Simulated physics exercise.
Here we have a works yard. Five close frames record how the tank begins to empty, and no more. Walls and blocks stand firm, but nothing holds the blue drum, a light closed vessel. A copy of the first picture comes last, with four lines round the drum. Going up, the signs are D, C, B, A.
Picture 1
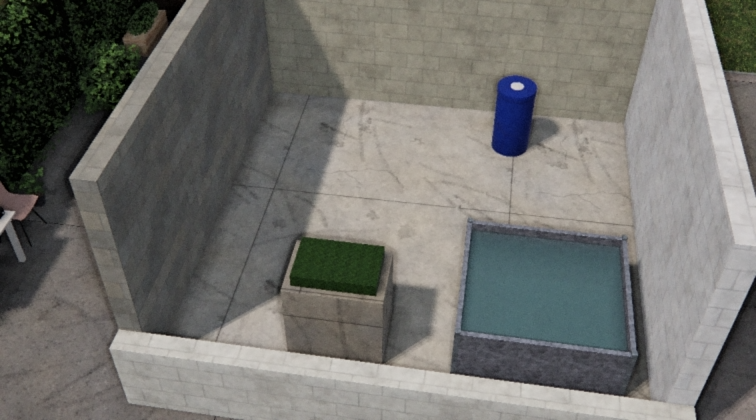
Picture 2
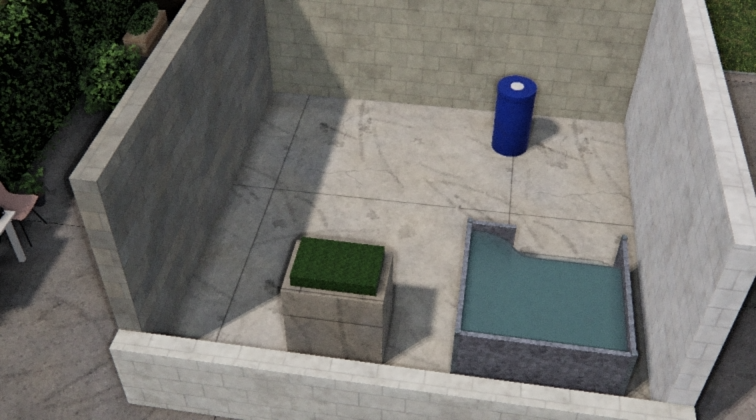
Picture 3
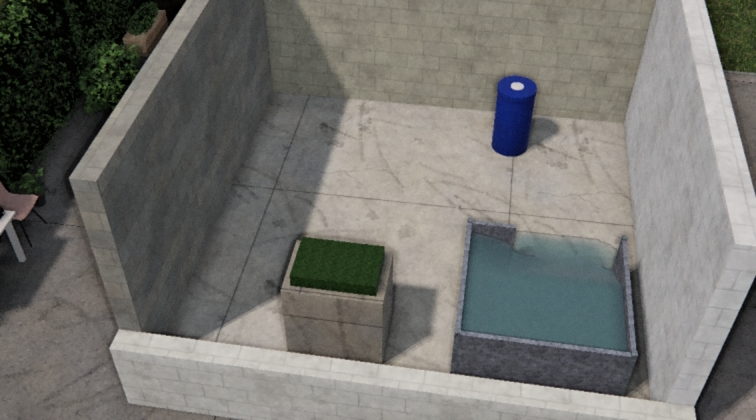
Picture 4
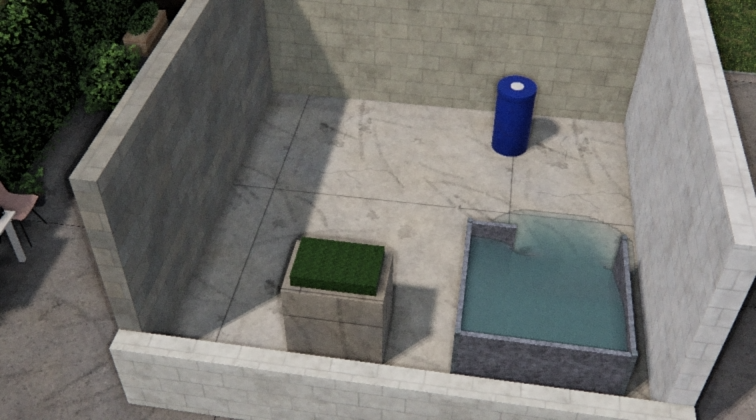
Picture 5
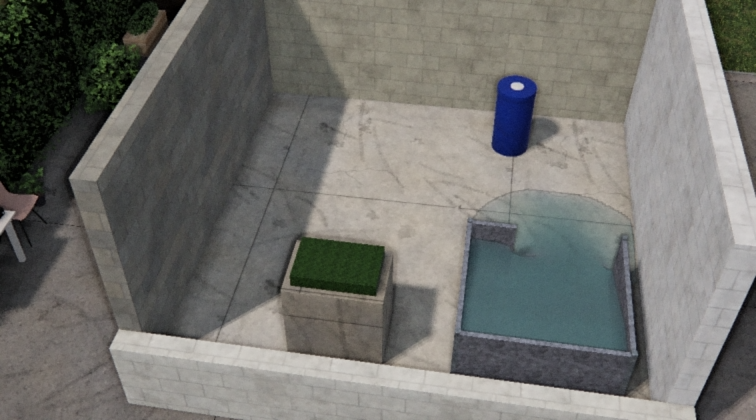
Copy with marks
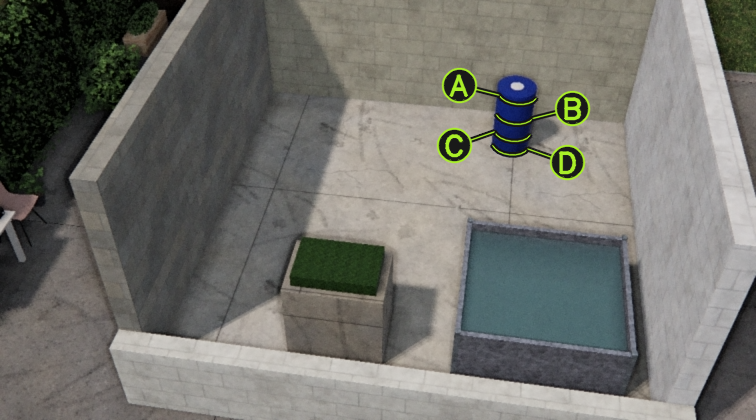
The back wall of a full stone tank gave way in a walled yard, and water poured out through the gap, spreading across the paving toward a blue drum that stayed still.
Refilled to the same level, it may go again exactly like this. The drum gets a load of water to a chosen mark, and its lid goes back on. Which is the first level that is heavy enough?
B will do.
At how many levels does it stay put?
Two of the four.
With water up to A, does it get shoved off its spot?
No.
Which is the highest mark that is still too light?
That is mark C.
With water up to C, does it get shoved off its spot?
Yes, that goes wrong.
On the marked copy, A at (517, 104); B at (514, 124); C at (511, 141); D at (509, 154); from the bottom up D, C, B, A.
With A, it does not move.
With B, it does not move.
With C, it is pushed about its own width away.
With D, it is pushed about 9 times its own width away.
